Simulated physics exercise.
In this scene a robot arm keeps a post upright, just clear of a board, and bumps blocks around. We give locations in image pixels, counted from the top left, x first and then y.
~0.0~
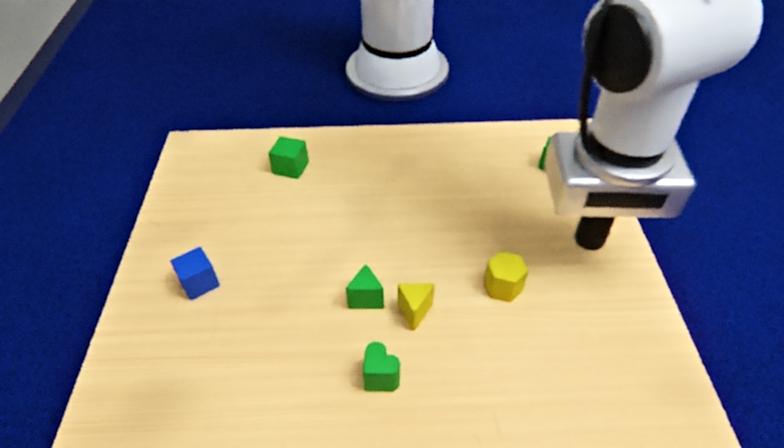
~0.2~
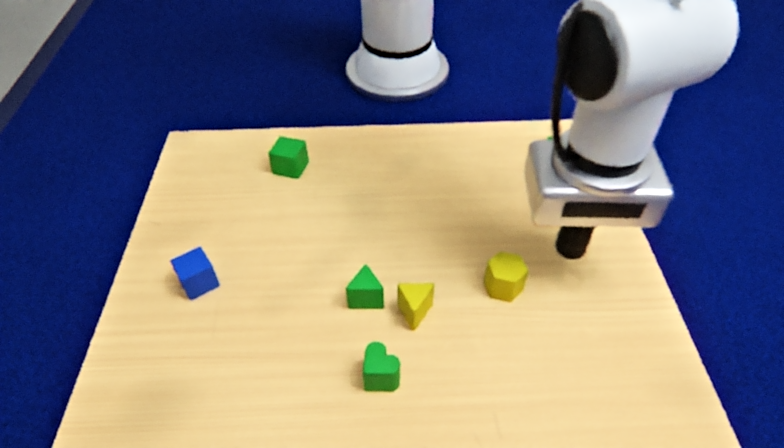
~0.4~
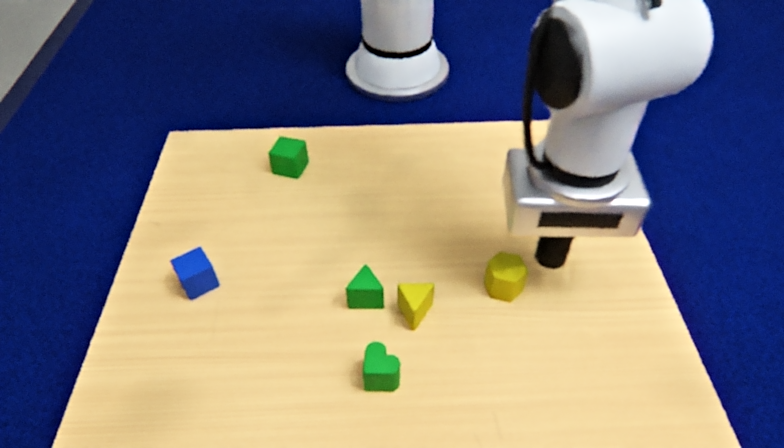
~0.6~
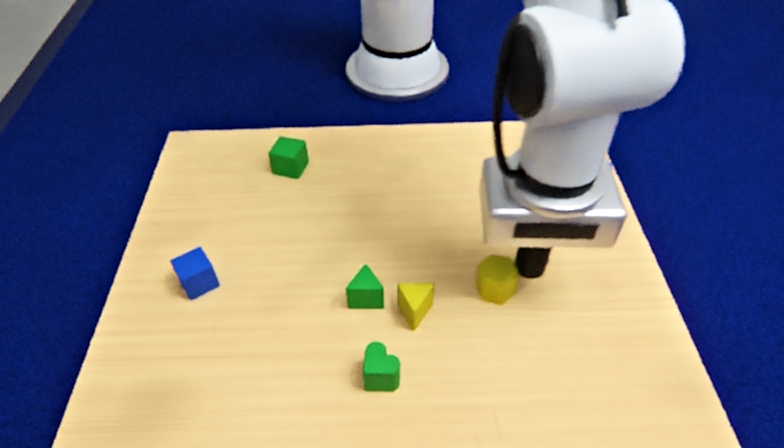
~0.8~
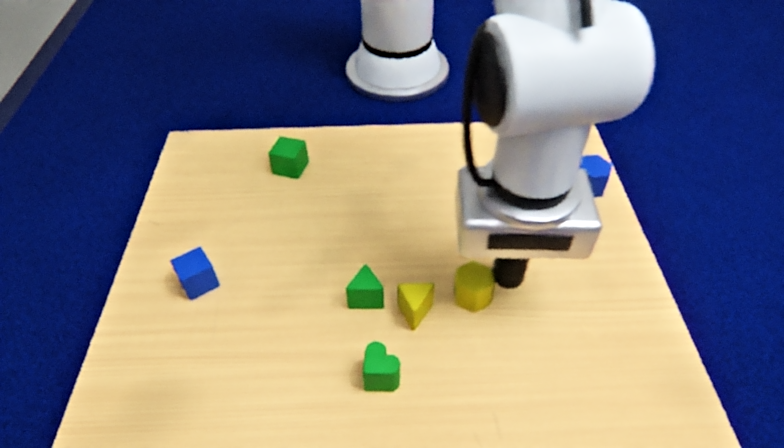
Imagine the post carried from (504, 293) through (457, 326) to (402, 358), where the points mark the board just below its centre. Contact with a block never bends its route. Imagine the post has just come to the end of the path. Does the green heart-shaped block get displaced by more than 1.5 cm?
It seems not.
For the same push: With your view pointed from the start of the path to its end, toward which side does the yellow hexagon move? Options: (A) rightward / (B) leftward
A (rightward)
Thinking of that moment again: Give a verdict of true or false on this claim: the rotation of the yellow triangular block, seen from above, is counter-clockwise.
The claim holds.
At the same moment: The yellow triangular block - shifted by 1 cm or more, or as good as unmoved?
The push reaches it.
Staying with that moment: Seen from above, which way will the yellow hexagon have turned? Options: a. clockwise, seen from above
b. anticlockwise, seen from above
a.
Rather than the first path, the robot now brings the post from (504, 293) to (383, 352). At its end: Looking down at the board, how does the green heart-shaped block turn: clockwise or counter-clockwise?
From above, the turn goes anticlockwise.
The first path, step by step. One third of the way, post at (476, 300); yellow triangular block at (408, 291), turned 25° anticlockwise; yellow hexagon at (442, 284), turned 40° clockwise.
Two thirds of the way, post at (441, 323); yellow triangular block at (405, 289), turned 40° anticlockwise; yellow hexagon at (435, 284), turned 55° clockwise.
At the end, post at (402, 344); green heart-shaped block not moved; yellow triangular block at (405, 289), turned 40° anticlockwise; yellow hexagon at (435, 284), turned 55° clockwise.
